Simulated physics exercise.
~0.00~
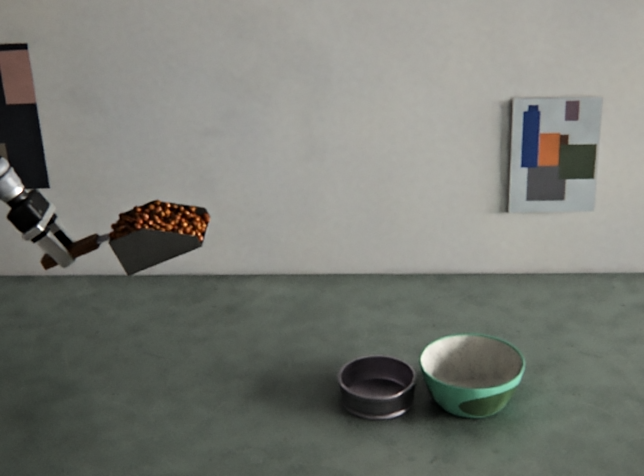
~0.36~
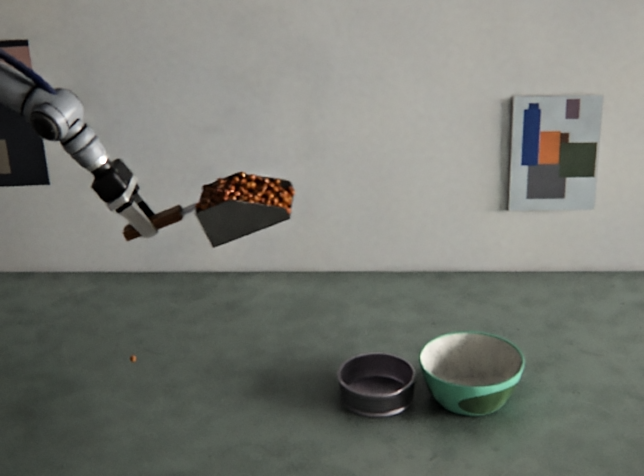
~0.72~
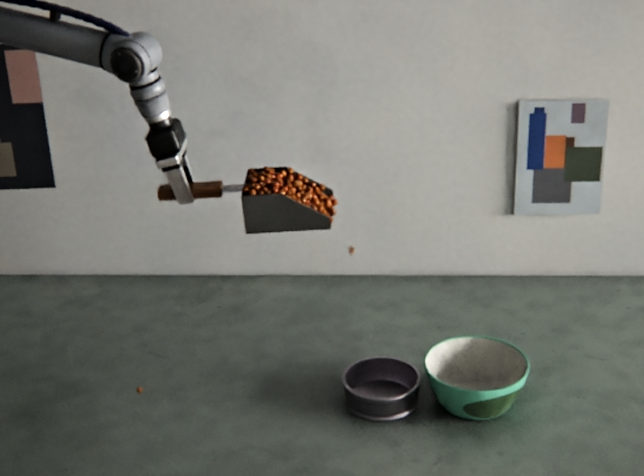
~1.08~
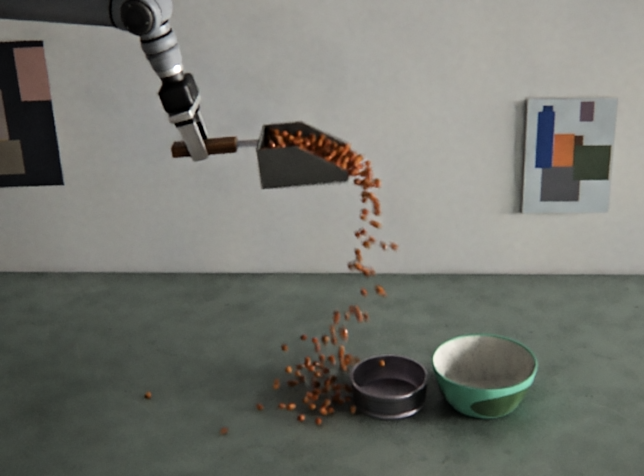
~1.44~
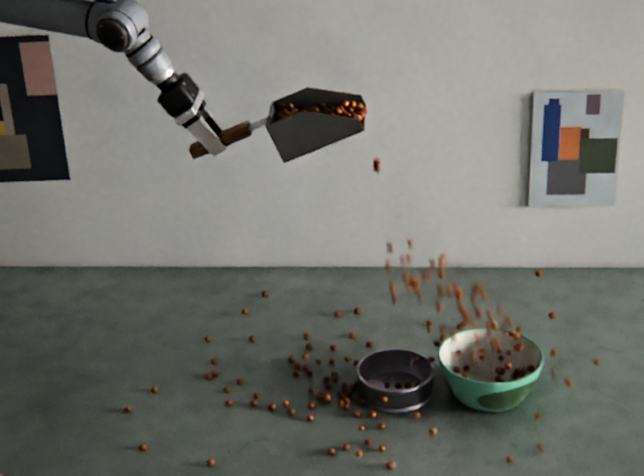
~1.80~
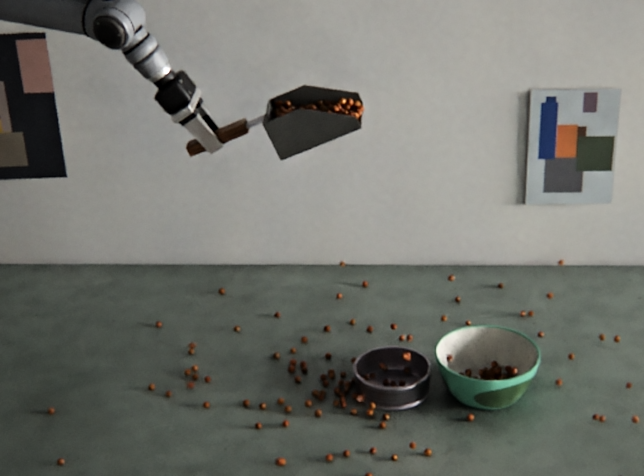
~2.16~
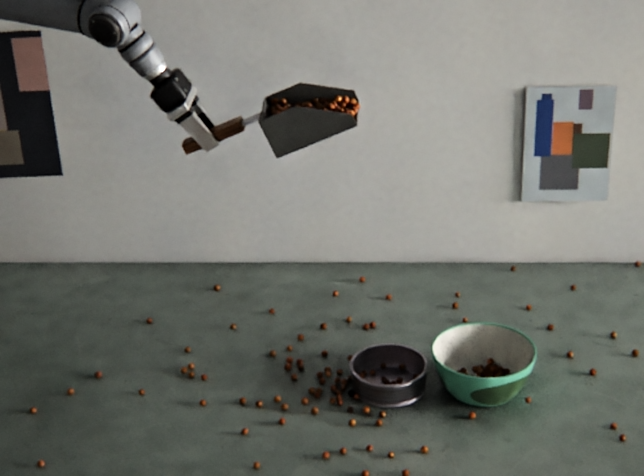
A robot arm tips orange beads from a scoop, scattering many around two partly filled bowls.
